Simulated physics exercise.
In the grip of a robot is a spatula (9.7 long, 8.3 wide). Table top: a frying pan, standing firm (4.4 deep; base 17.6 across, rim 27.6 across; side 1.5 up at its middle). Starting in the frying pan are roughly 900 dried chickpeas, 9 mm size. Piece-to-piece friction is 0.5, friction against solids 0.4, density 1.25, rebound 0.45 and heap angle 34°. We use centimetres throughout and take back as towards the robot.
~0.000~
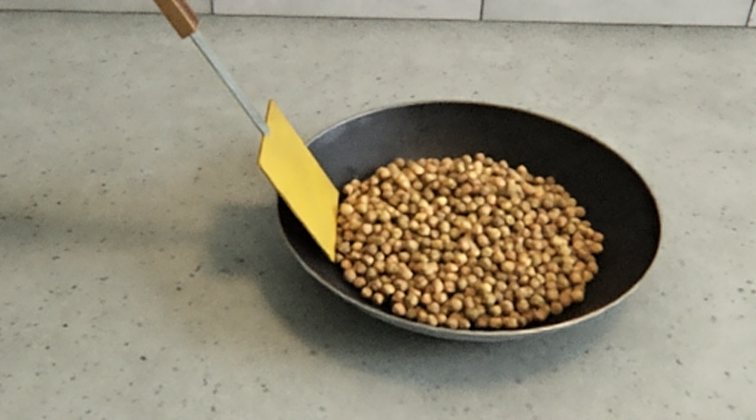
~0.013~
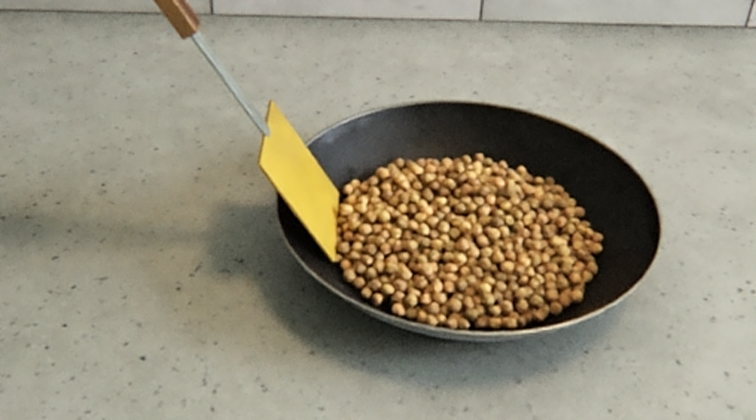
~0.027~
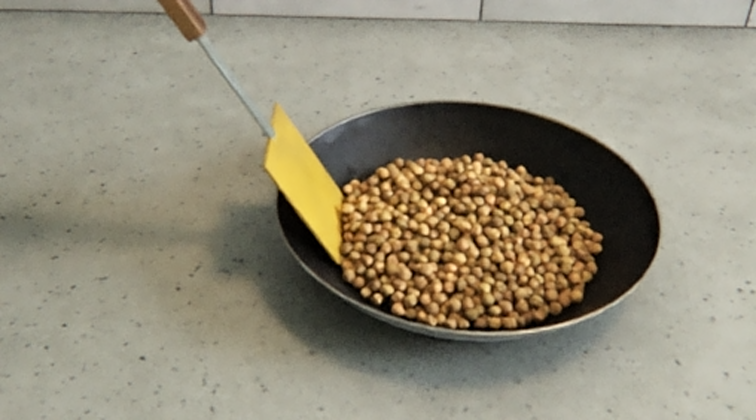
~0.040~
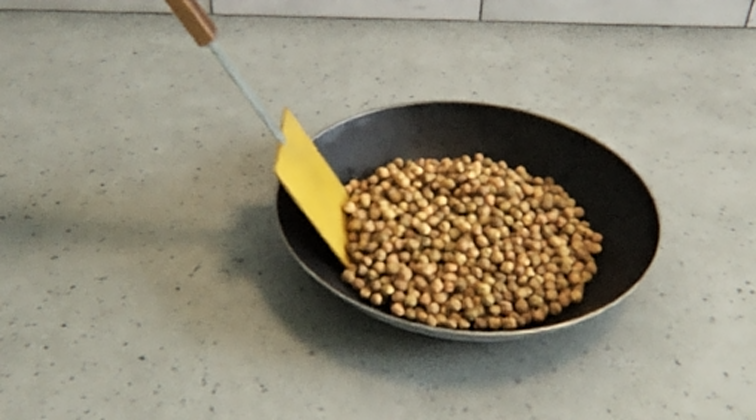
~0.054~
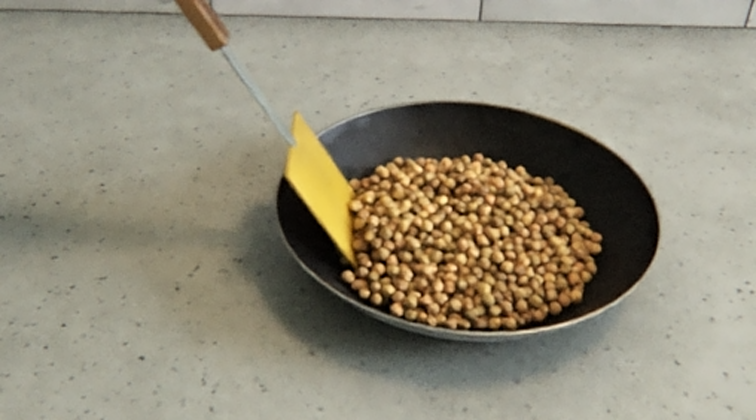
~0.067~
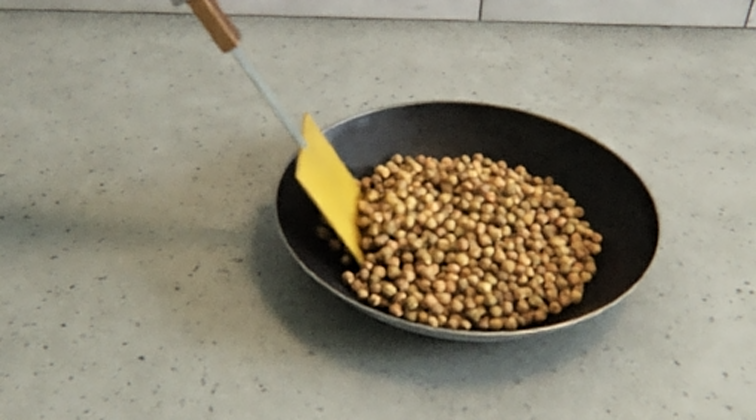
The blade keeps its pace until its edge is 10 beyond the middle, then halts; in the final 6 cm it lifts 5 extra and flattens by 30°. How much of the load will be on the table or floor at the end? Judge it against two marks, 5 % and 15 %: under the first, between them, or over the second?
Between them, so from 5 to 15 %.
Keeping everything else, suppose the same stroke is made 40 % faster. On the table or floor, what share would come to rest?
15 per cent, roughly.
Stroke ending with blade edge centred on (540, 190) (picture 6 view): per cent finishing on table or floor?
0 %, roughly.
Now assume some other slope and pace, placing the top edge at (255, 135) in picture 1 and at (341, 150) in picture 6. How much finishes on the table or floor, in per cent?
Roughly 25 percent ends up there.
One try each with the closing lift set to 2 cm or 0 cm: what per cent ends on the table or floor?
Result, in order: Approx. 15 % and 15 %.
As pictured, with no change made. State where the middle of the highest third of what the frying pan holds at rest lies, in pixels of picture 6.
Somewhere near (584, 219) in the last picture.
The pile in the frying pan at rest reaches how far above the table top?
It reaches about 5.0 cm.
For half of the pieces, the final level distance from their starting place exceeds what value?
Distance: Near 4 cm.
After 0.18 s, sloping 60°, highest piece 5 above the table; 900 in the frying pan.
After 0.29 s, sloping 52°, highest piece 5 above the table; 898 in the frying pan, 2 on the table or floor.
After 0.55 s, sloping 30°, highest piece 5 above the table; 820 in the frying pan, 80 on the table or floor.
After 1.60 s, sloping 30°, highest piece 5 above the table; 820 in the frying pan, 80 on the table or floor.
In the end, 820 in the frying pan, 80 on the table or floor. That is 9 % on the table or floor.
